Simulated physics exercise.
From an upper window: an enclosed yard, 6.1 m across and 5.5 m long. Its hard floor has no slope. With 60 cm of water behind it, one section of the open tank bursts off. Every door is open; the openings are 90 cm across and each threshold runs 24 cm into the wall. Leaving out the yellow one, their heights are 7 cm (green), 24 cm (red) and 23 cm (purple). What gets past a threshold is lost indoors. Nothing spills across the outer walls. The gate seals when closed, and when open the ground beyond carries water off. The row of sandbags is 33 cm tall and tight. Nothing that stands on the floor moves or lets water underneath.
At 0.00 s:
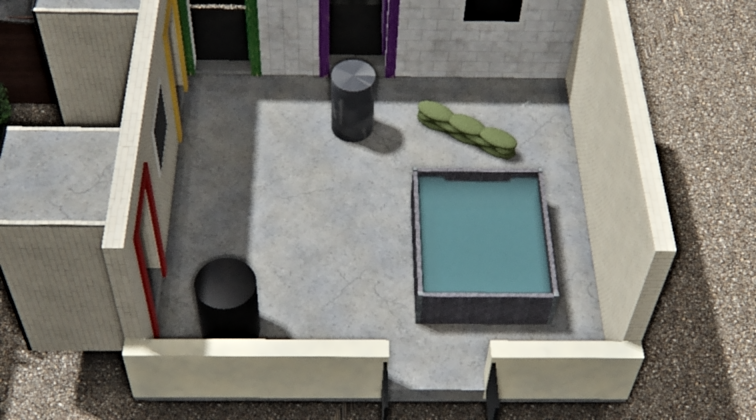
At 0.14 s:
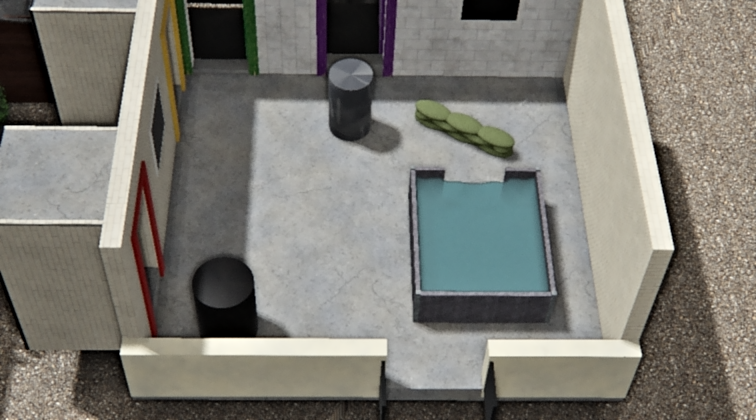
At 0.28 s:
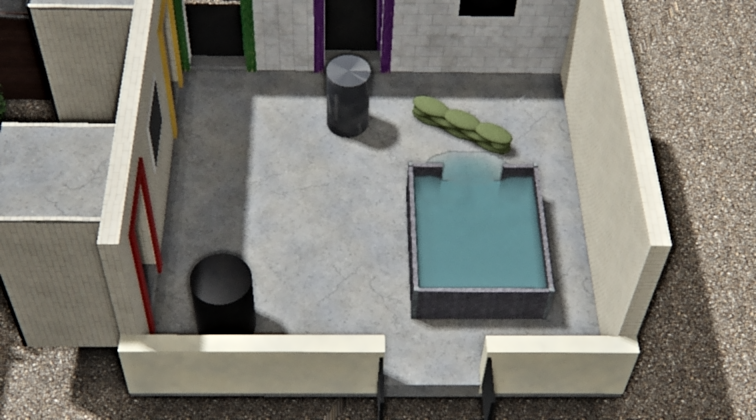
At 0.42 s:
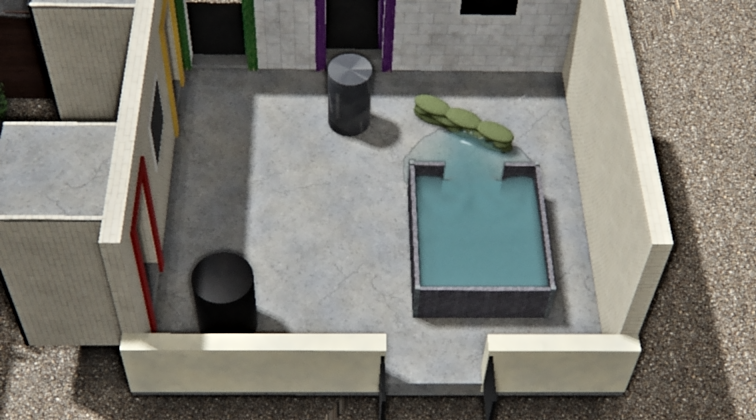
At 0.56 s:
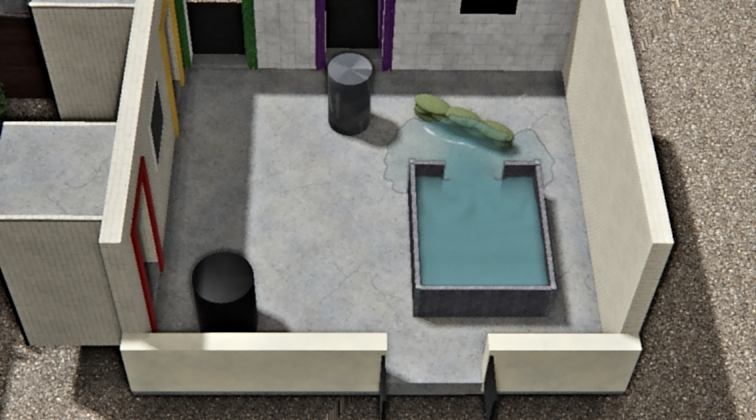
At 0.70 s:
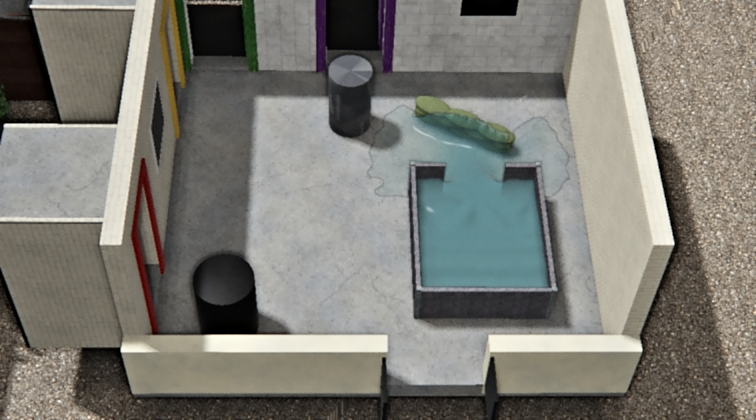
Water pours through a gap in the tank's far side and spreads around the green bushes.
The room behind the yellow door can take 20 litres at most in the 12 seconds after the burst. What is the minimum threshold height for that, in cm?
About 8 cm.
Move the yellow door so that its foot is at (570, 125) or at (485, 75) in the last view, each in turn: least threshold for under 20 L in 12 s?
About 11.5 and 9.0 cm.
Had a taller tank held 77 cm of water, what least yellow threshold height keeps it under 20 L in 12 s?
About 11.0 cm.
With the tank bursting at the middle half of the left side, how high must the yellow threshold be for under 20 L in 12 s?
Some 10.0 cm.
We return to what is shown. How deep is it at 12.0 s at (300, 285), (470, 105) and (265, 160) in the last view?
Roughly 5, 7 and 6 cm, in turn.
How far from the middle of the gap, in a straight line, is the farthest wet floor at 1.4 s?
Roughly 3.2 m.
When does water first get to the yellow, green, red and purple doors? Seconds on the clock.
Yellow 2.8 s, green 2.2 s, red 3.4 s, purple 1.3 s.
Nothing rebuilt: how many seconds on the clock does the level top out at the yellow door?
At about 3.4 s.
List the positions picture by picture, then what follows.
The open tank at (482, 233) is whole and still, 60 cm deep; the yellow door at (176, 68) is dry, in the first frame.
The front is at a hidden place, 0.2 m from the gap on the far side; 0.2 m2 of floor is wet, 60 cm left at the back, in the second frame.
The front is at (450, 156), 0.8 m from the gap on the far side; 0.8 m2 of floor is wet, 60 cm left at the back, in the third frame.
The gap is on the far side, the front 1.2 m out at (443, 133); the back of the open tank holds 60 cm, in the fourth frame.
The gap is on the far side, the front 1.5 m out at (419, 121); the back of the open tank holds 59 cm, in the fifth frame.
The front is at (404, 114), 1.7 m from the gap on the far side; 2.5 m2 of floor is wet, 55 cm left at the back; the yellow door at (172, 64), 4.8 m from the gap, is still 3.3 m from the nearest water, in the sixth frame.
After 1.4 s water covers 20 % of the floor, deepest (42 cm) near (484, 152); it has not reached the yellow door.
After 3.0 s water covers 60 % of the floor, deepest (26 cm) near (484, 152); 6 cm at the yellow door, 0 litres in over its 15 cm threshold.
After 12.0 s water covers 95 % of the floor, deepest (10 cm) near (302, 368); 6 cm at the yellow door, 0 litres in over its 15 cm threshold.
At the yellow door as built, the water arrived by 2.9 s and peaked near 14 cm at 3.4 s.
Run again over the same 12 s with other heights there, 34 litres in over 7 cm, 8 litres over 9.5 cm. The limit of 20 litres is kept from about 8 cm up.
